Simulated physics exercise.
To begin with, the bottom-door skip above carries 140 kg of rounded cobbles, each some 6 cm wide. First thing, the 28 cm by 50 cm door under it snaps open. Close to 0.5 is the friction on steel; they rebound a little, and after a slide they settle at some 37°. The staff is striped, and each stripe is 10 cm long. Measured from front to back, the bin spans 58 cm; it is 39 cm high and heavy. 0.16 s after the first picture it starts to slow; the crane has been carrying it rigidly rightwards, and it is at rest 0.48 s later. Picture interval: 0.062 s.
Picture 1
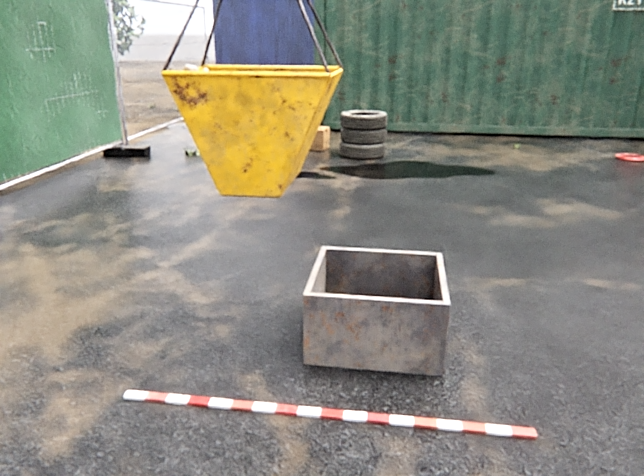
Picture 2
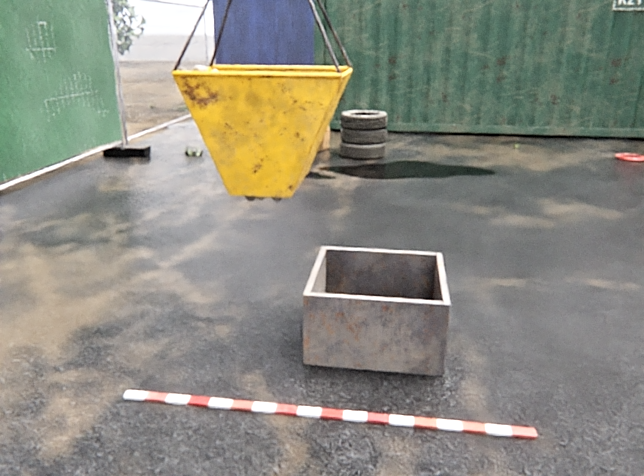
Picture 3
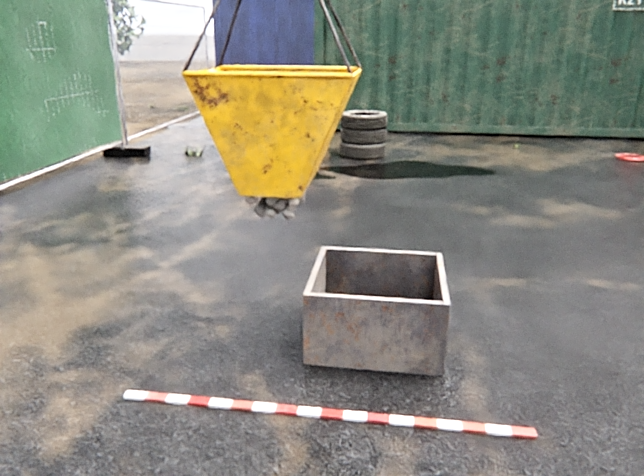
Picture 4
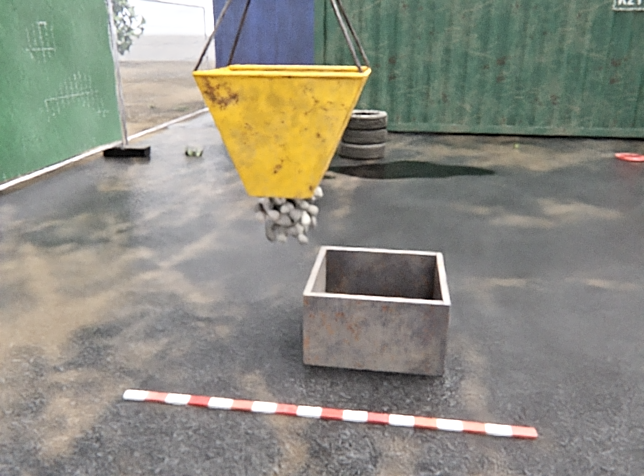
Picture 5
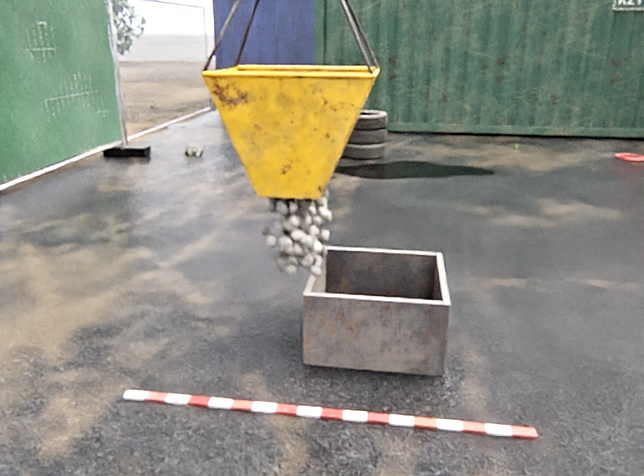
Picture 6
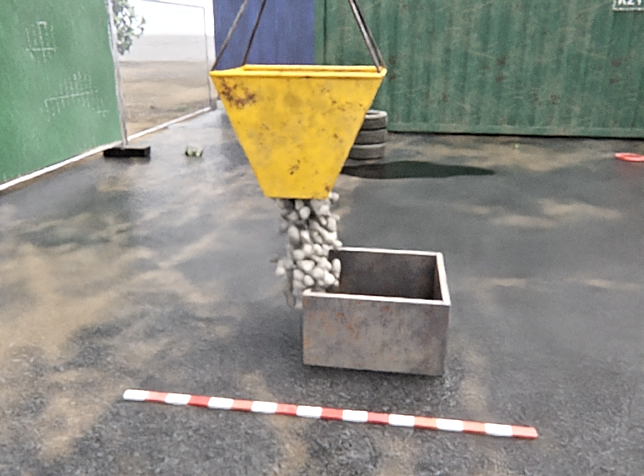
The clip opens on a yellow skip hanging from cables above wet tarmac, behind and left of an open grey bin, with a red-and-white striped staff lying in front. The skip moves steadily right as grey cobbles emerge from its underside, then pour down in a lengthening stream at the bin's left side.
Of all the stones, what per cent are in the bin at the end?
Around 65 in every hundred.
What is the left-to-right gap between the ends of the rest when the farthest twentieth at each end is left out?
It spans roughly 110 centimetres.
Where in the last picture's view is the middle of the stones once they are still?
About (341, 320).
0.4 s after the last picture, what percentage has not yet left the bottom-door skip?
It still holds around 15 per cent.
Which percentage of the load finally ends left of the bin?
35 in a hundred, roughly.
Then, 0.4 s after the last picture, 14 % in the bottom-door skip, 30 % falling or lying left of the bin, 56 % falling or lying in the bin, 1 % falling or lying beside or right of the bin; the stones farthest right are at (427, 326).
Then, 0.8 s after the last picture, 0 % in the bottom-door skip, 34 % falling or lying left of the bin, 65 % falling or lying in the bin, 2 % falling or lying beside or right of the bin; the stones farthest right are at (432, 344).
Then, 1.4 s after the last picture, 0 % in the bottom-door skip, 34 % falling or lying left of the bin, 65 % falling or lying in the bin, 2 % falling or lying beside or right of the bin; the stones farthest right are at (434, 327).
Then, 2.3 s after the last picture, 0 % in the bottom-door skip, 34 % falling or lying left of the bin, 65 % falling or lying in the bin, 2 % falling or lying beside or right of the bin; the stones farthest right are at (434, 327).
Then, 4.2 s after the last picture, 0 % in the bottom-door skip, 34 % left of the bin, 65 % in the bin, 2 % beside or right of the bin; the stones farthest right are at (434, 327).
